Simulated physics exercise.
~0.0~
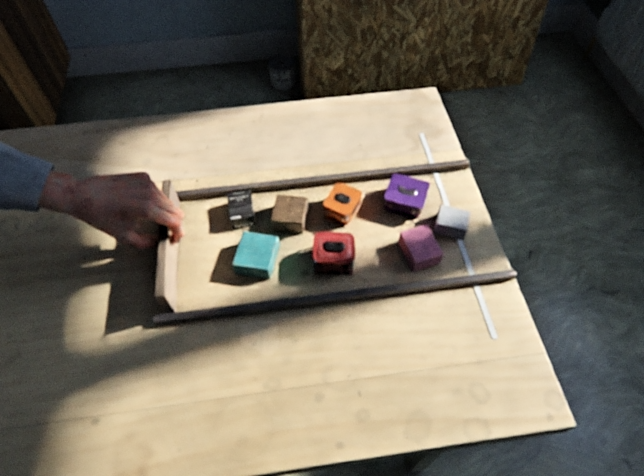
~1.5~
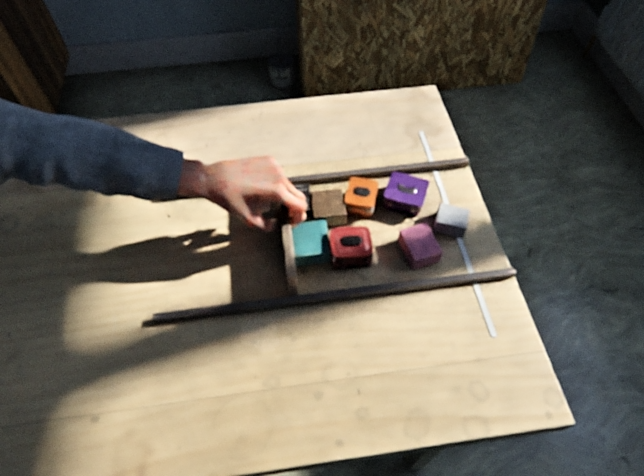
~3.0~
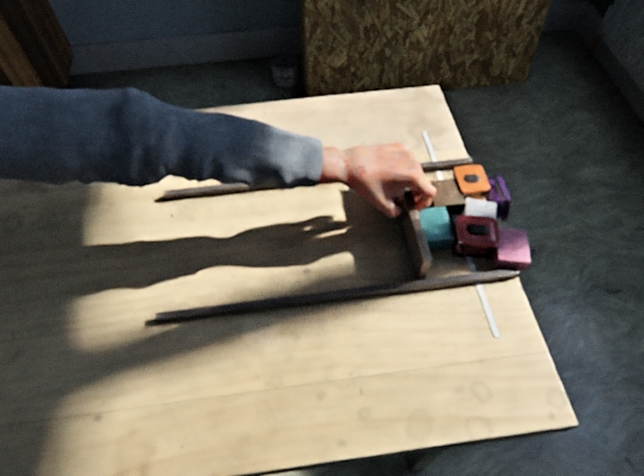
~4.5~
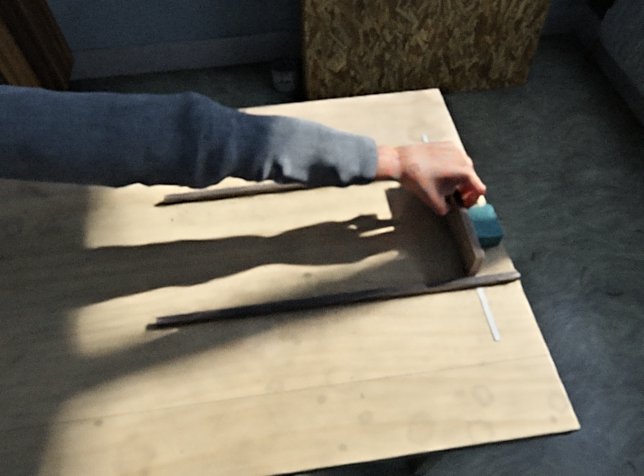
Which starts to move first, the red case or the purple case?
The red case starts to move first, pushed along while the purple case is still in its place. The purple case only moves later, as the board nears the table edge.
